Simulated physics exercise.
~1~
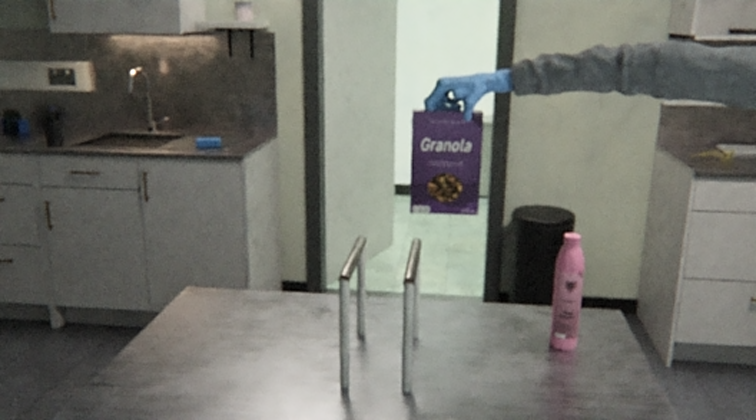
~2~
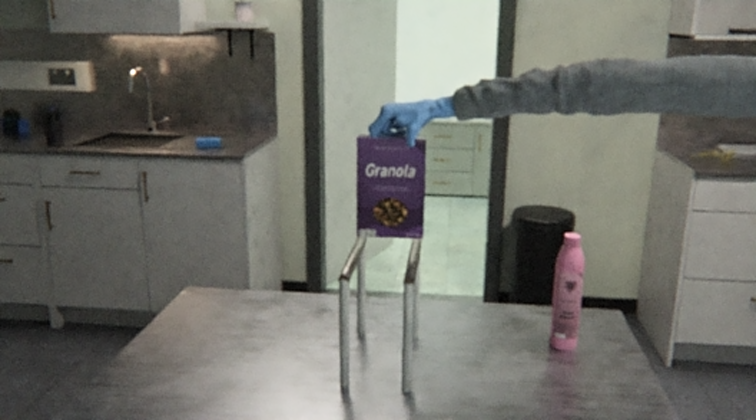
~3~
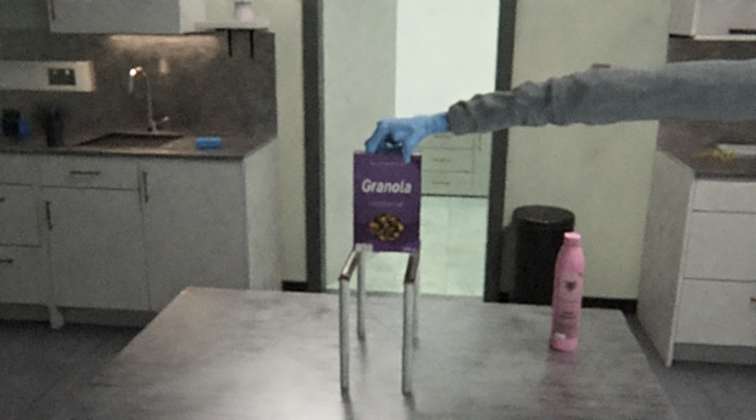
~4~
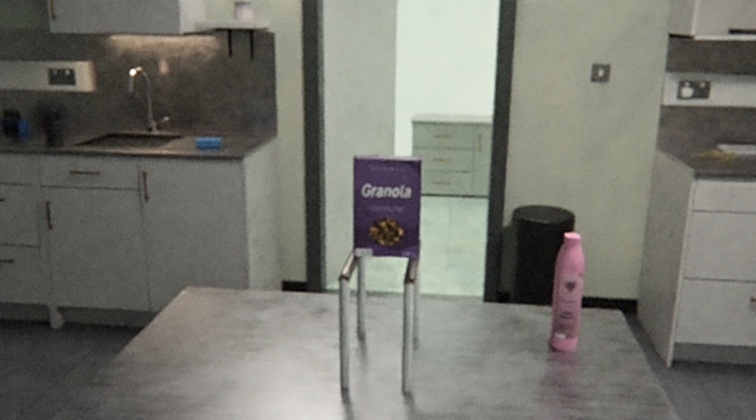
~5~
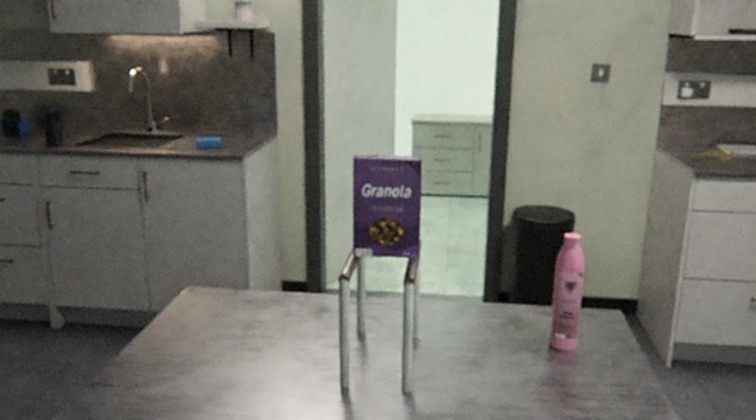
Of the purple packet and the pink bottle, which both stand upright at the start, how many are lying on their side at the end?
None of them are lying on their side. The purple packet is upright on top of the rails and the pink bottle still stands on the table.
